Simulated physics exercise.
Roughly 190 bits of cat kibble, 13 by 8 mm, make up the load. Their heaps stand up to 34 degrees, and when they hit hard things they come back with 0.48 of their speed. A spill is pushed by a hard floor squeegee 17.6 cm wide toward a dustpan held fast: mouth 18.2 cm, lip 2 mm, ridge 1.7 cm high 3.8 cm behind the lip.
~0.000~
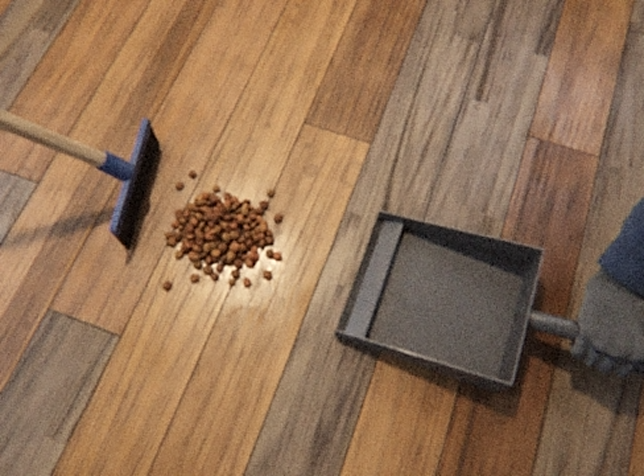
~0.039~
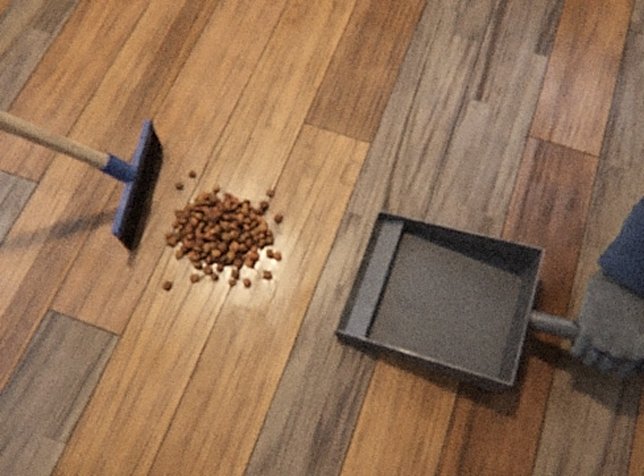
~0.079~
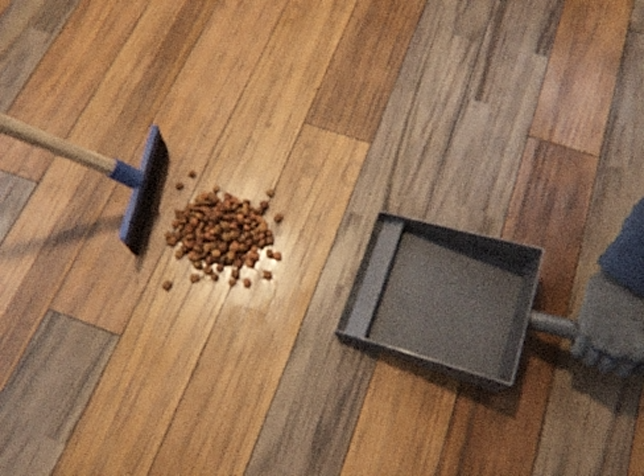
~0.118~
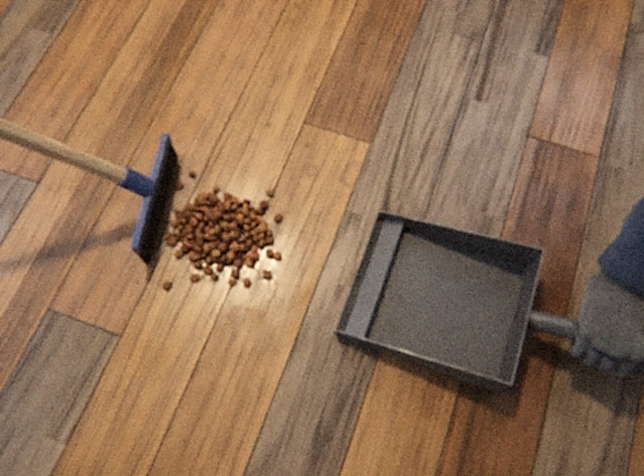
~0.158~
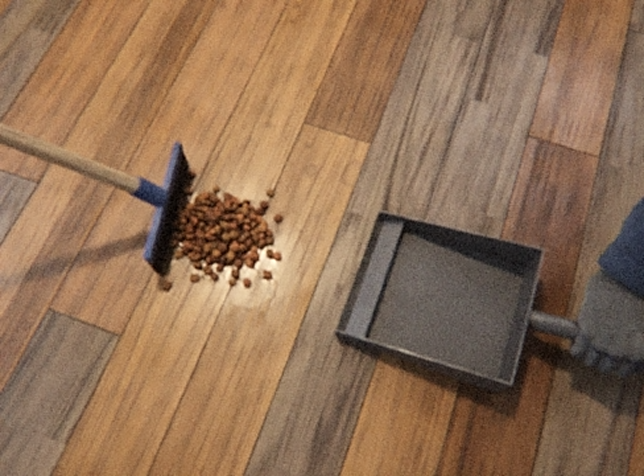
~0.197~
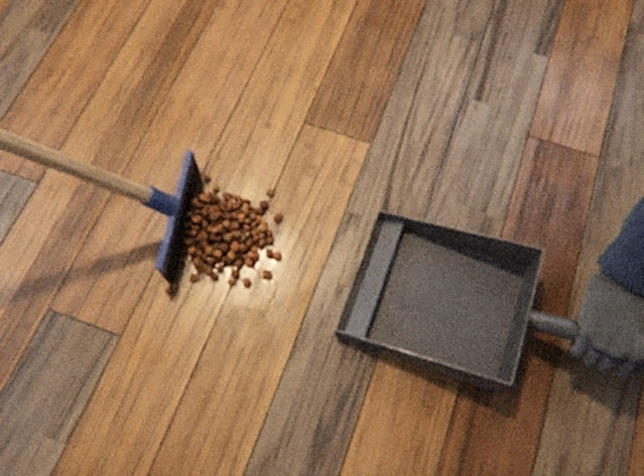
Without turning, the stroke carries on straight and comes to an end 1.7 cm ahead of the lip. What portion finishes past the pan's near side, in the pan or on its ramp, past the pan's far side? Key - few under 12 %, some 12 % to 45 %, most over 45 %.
Near side: Some. Pan: Few. Far side: Few.
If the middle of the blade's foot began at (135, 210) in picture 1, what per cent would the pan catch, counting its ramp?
The pan and its ramp would take some 0 per cent.
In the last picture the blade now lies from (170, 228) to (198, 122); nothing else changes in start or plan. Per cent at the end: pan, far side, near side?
Pan: 5, far side: 35, near side: 0.
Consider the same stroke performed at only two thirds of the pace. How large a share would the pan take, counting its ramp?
It would be around 5 per cent.
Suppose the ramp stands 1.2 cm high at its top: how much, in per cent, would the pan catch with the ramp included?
Something like 10 per cent, ramp included.
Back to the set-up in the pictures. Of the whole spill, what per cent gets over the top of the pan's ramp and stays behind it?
Near 0 per cent, I'd say.
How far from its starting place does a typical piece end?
Around 18 centimetres.
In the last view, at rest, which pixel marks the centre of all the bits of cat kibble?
Est. centre at rest: (336, 280) px.
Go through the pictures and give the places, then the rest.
Blade from (116, 232) to (147, 125), moved 0.0 cm, 0 of the pieces shifted so far; middle of the pieces at (221, 234); pan at (447, 305), in the first picture.
Blade from (118, 233) to (150, 127), moved 0.4 cm, 0 of the pieces shifted so far; middle of the pieces at (221, 234), in the second picture.
Blade from (125, 239) to (156, 132), moved 1.8 cm, 0 of the pieces shifted so far; middle of the pieces at (221, 234), in the third picture.
Blade from (137, 249) to (167, 140), moved 3.9 cm, 0 of the pieces shifted so far; middle of the pieces at (221, 234), in the fourth picture.
Blade from (149, 259) to (179, 148), moved 6.2 cm, 4 of the pieces shifted so far; middle of the pieces at (222, 234), in the fifth picture.
Blade from (162, 269) to (191, 157), moved 8.5 cm, 71 of the pieces shifted so far; middle of the pieces at (224, 233); pan at (447, 305). Its pace works out near 0.58 m/s, heading 18 degrees towards the viewer's side, in the sixth picture.
After 0.40 s, middle of the blade 14 cm from the lip; 0 % over the lip, far side 0 %, near side 5 %.
Then, at 0.54 s, middle of the blade 7 cm from the lip; 0 % over the lip, far side 0 %, near side 15 %.
After 0.80 s, middle of the blade 3 cm from the lip; 5 % over the lip, far side 0 %, near side 15 %.
At rest (1.3 s), near side 15 %, pan 5 %, far side 0 %, in front of the lip or behind the blade 75 %.
